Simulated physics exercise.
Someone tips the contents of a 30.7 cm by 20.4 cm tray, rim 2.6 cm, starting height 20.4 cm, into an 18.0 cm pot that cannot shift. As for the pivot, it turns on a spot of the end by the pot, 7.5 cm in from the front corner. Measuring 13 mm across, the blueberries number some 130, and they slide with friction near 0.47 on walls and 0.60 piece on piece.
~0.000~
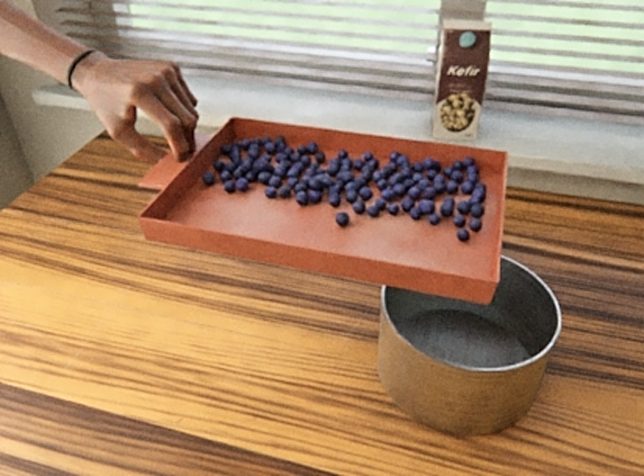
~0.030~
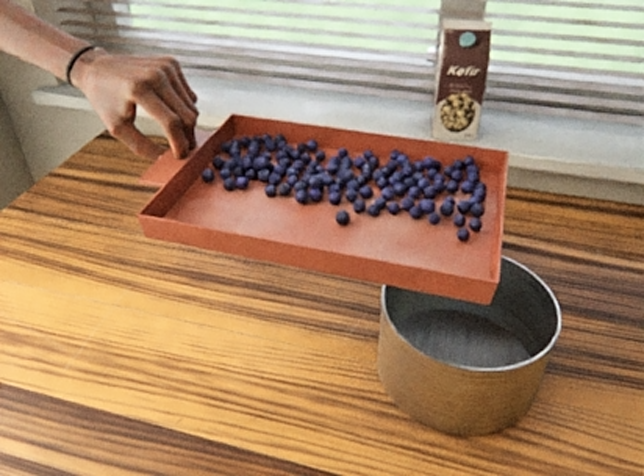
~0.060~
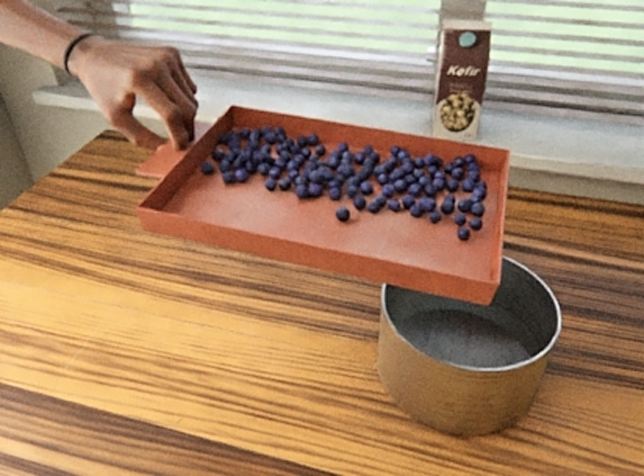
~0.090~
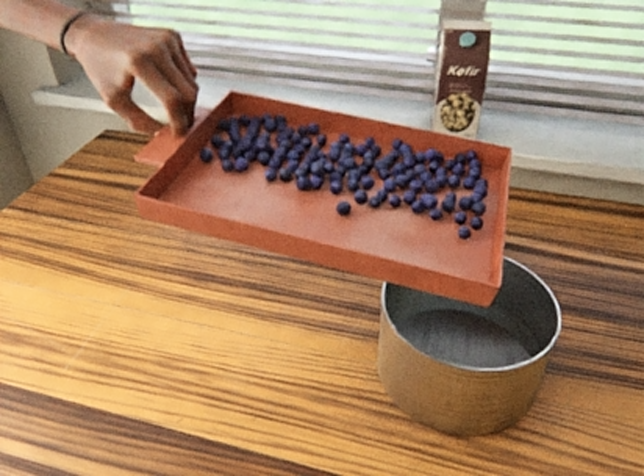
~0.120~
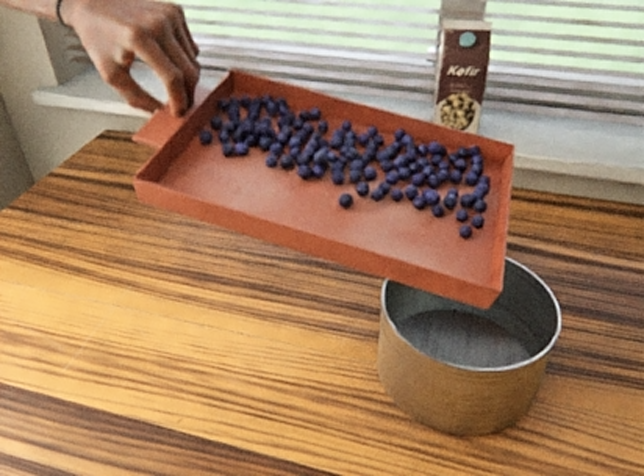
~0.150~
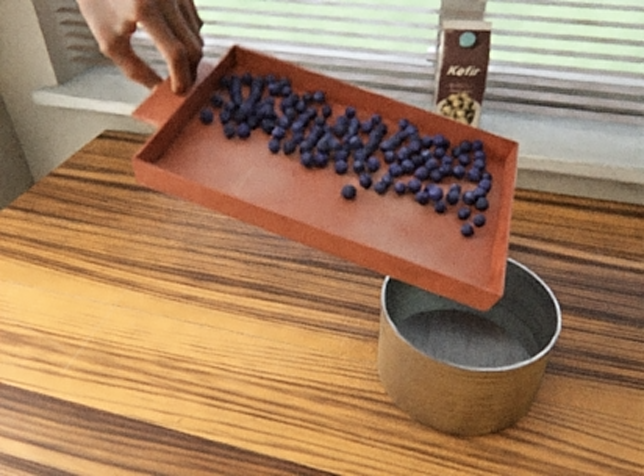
Red tray of blueberries tilting down to the right above a metal pot as a hand raises its left end.
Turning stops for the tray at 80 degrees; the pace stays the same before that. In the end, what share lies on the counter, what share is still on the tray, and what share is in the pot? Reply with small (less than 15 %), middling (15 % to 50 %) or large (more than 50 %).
Counter - large, left on the tray - middling, pot - small.
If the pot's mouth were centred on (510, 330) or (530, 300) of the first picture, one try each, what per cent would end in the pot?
First try around 30 %, second around 5 %.
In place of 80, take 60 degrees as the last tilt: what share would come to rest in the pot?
That would be around 0 percent.
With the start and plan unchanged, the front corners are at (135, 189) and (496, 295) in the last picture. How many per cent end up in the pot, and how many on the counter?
The pot gets 0 and the counter 65.
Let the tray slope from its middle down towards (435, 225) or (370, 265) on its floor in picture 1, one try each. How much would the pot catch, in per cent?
Estimate: Some 0 % and some 0 % respectively.
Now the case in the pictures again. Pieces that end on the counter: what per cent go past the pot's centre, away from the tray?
Share past the middle: Roughly 100 percent.
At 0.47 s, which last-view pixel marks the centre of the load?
Expected load position: Near (484, 180).
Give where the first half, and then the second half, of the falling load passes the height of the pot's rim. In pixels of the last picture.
Earlier half close to (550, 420), later half at (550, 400) in pixels.
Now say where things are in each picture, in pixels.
Tray tilt 0 degrees, front corners at (141, 216) and (495, 279); middle of the pieces at (341, 177); pot at (469, 301), in the first frame.
Tray tilt 1 degrees, front corners at (141, 214) and (495, 280); middle of the pieces at (341, 176), in the second frame.
Tray tilt 3 degrees, front corners at (139, 206) and (496, 281); middle of the pieces at (342, 171), in the third frame.
Tray tilt 6 degrees, front corners at (138, 194) and (497, 284), lowest corner right front; middle of the pieces at (343, 163), in the fourth frame.
Tray tilt 10 degrees, front corners at (136, 178) and (498, 288), lowest corner right front; middle of the pieces at (345, 152), in the fifth frame.
Tray tilt 16 degrees, front corners at (136, 158) and (499, 292), lowest corner right front; middle of the pieces at (348, 140); pot at (469, 301). The tray's pace is about 175 degrees a second, in the sixth frame.
After 0.34 s, tilt 49 degrees; the tray holds 100 %, the pot 0 %.
Then, at 0.47 s, tilt 71 degrees; the tray holds 100 %, the pot 0 %.
After 0.73 s, tilt 80 degrees; the tray holds 35 %, the pot 0 %.
At rest (1.7 s), counter 65 %, tray 30 %, pot 5 %.
